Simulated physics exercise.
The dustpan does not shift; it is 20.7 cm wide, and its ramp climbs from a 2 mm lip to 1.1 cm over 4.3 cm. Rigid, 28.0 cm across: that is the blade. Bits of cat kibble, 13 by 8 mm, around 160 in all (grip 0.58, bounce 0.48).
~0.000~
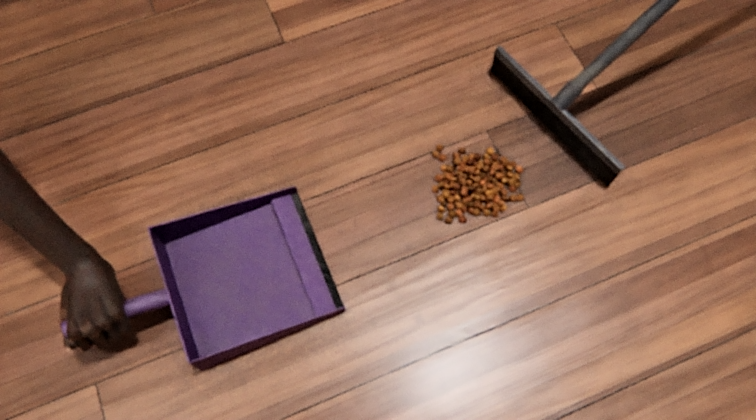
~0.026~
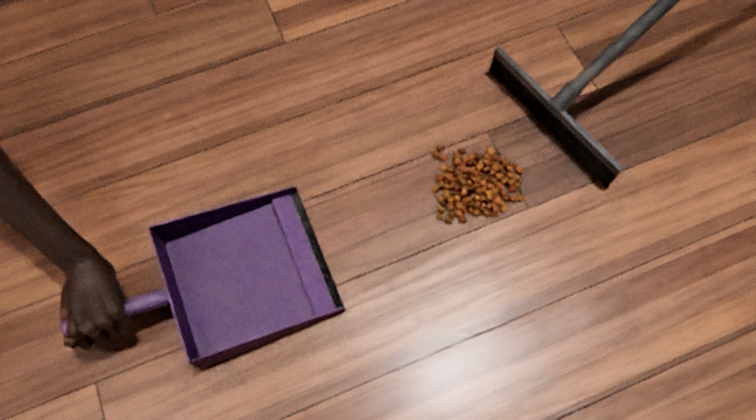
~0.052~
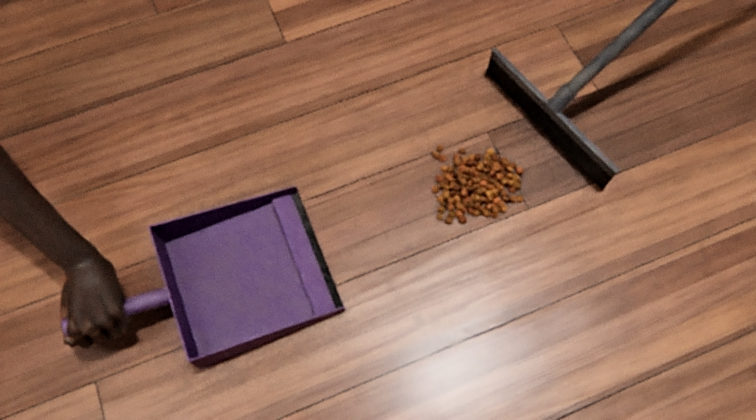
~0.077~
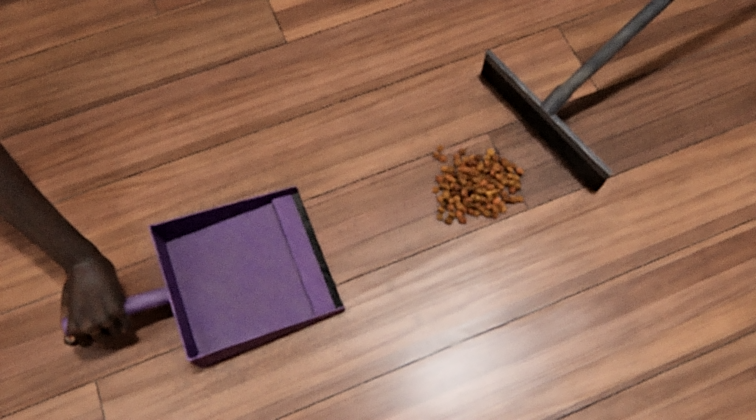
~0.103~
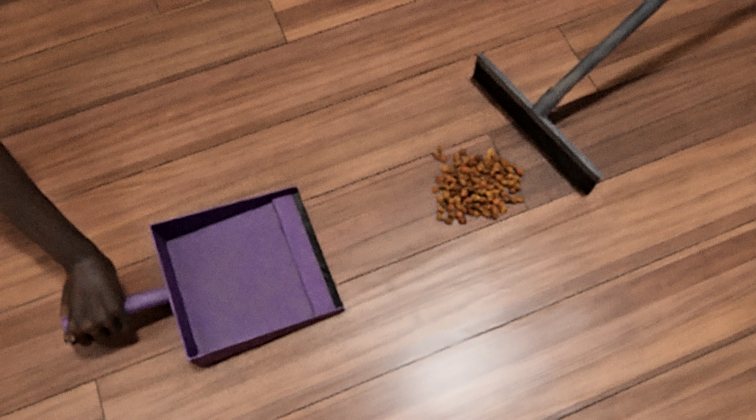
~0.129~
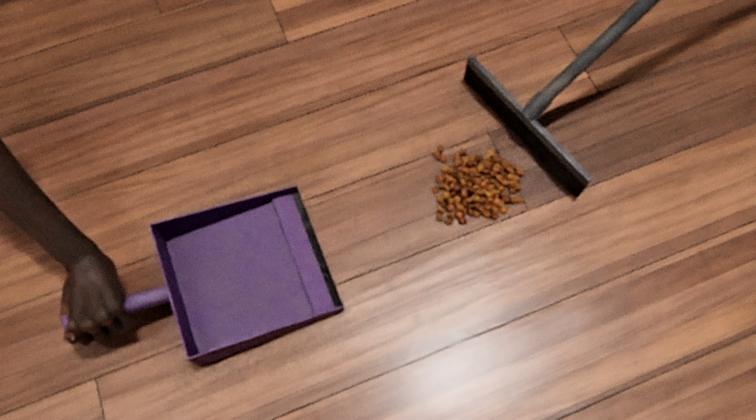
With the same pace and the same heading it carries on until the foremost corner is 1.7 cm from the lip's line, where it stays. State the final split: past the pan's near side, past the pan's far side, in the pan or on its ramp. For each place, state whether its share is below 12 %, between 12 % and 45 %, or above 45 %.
Past the pan's near side: Below 12 %; past the pan's far side: Below 12 %; in the pan or on its ramp: Below 12 %.
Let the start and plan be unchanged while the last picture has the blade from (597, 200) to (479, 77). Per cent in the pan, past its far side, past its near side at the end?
Pan 15 % / far 0 % / near 55 %.
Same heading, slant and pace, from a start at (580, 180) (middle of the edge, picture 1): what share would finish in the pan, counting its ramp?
It would come to about 10 in a hundred.
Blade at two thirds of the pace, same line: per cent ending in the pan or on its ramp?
Share: Close to 0 %.
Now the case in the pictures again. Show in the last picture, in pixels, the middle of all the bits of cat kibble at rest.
After settling, the middle sits near (351, 237).
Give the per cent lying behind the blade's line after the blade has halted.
Roughly 30 percent of it.
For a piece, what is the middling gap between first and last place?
The figure is about 22 cm.
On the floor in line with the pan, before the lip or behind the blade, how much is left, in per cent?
About 95 per cent.
Then, at 0.37 s, middle of the blade 22 cm from the lip; 0 % over the lip, far side 0 %, near side 0 %.
After 0.54 s, middle of the blade 11 cm from the lip; 0 % over the lip, far side 0 %, near side 0 %.
After 0.82 s, middle of the blade 5 cm from the lip; 0 % over the lip, far side 5 %, near side 0 %.
At rest (1.1 s), near side 0 %, far side 5 %, pan 0 %, in front of the lip or behind the blade 95 %.
